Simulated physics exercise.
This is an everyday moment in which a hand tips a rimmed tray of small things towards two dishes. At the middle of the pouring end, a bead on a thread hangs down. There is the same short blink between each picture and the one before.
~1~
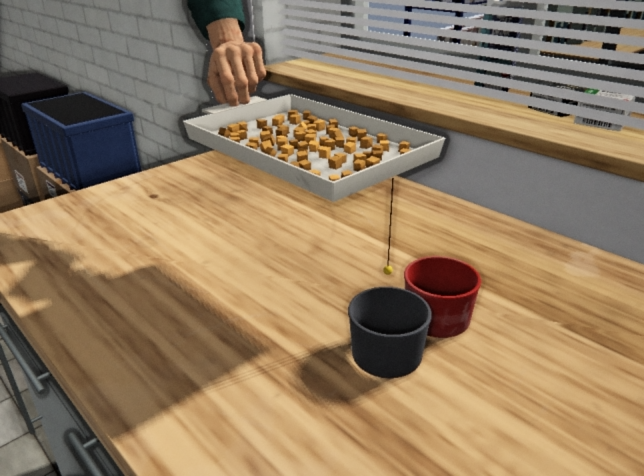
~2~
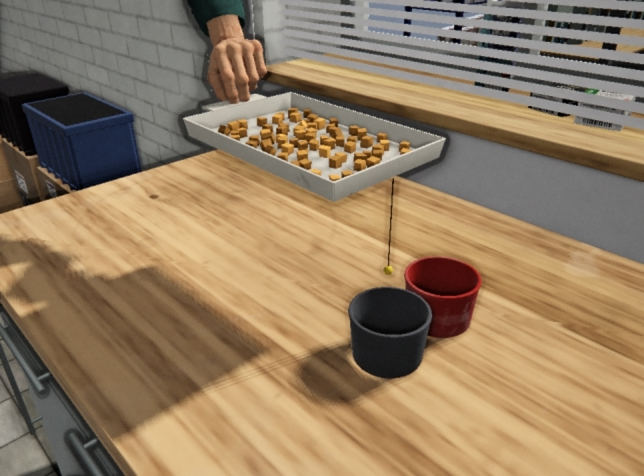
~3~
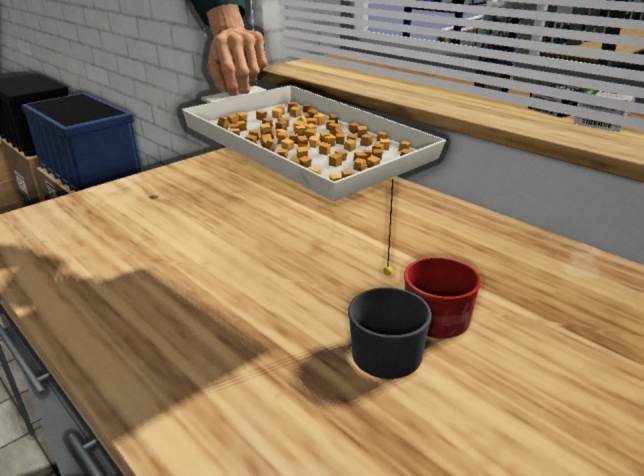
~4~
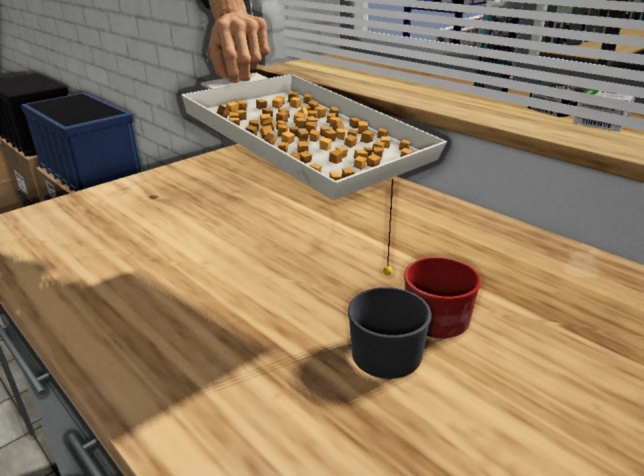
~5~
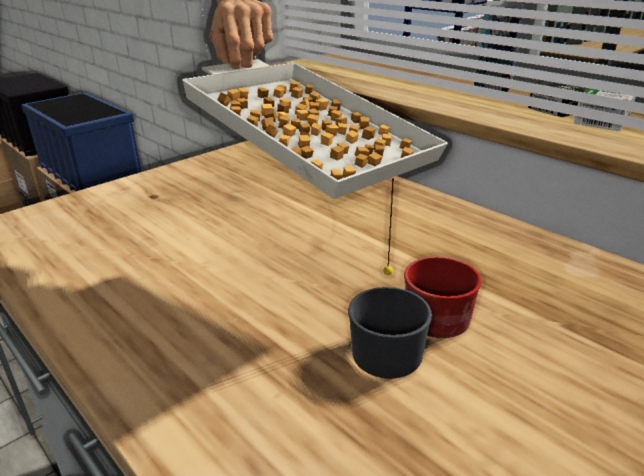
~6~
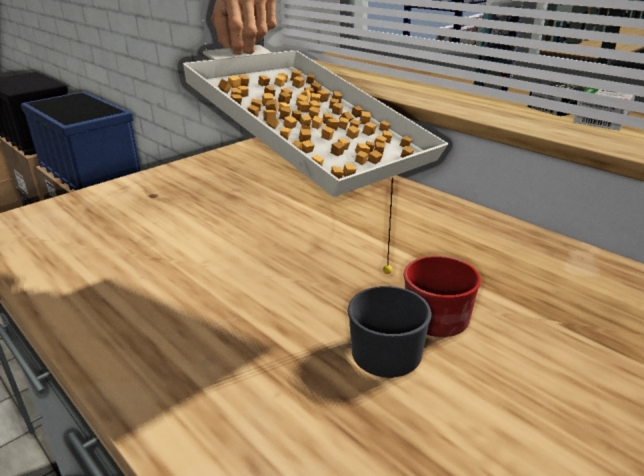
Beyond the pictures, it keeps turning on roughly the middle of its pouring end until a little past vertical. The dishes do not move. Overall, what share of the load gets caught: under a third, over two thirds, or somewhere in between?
Somewhere in between.
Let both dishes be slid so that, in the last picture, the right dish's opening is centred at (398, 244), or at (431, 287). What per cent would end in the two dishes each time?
Roughly 0 per cent, then roughly 40 per cent.
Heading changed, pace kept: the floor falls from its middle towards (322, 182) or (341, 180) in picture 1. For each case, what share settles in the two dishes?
Around 30 percent for the first aim and around 50 percent for the second.
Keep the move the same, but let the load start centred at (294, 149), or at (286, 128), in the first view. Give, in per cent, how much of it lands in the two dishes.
You'd get about 50 per cent first and about 60 per cent second.
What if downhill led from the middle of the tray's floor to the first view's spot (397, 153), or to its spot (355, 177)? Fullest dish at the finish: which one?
Case 1 - the one at right; case 2 - the one at left.
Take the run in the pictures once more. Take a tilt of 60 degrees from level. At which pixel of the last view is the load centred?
Around (397, 136).
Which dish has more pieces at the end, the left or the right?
The rightmost one.
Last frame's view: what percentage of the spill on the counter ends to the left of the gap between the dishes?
Around 0 %.
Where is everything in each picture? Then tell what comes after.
Corners of the pouring end at (334, 180) and (440, 138), level; middle of the load at (310, 140), croutons; left dish at (419, 347); right dish at (470, 308); bead on its thread at (388, 270), in the first picture.
Corners of the pouring end at (334, 180) and (440, 138), level; middle of the load at (311, 139), in the second picture.
Corners of the pouring end at (335, 180) and (441, 140), tipped barely, lowest at the right corner; middle of the load at (311, 135), in the third picture.
Corners of the pouring end at (336, 179) and (442, 141), tipped a little, lowest at the right corner; middle of the load at (311, 128), in the fourth picture.
Corners of the pouring end at (338, 179) and (443, 142), tipped a little, lowest at the right corner; middle of the load at (313, 121), in the fifth picture.
Corners of the pouring end at (339, 177) and (443, 143), tipped clearly, lowest at the right corner; middle of the load at (314, 114); left dish at (419, 346); right dish at (470, 308), in the sixth picture.
Soon after the last picture, tray tipped steeply; all on the tray.
A little later, tray tipped right over; nearly all on the tray; a stray few in the air.
Later still, tray tipped past a quarter turn; a small part in the left dish; about half in the right dish; about half outside both.
At rest, tray tipped past a quarter turn; a small part in the left dish; about half in the right dish; about half outside both.
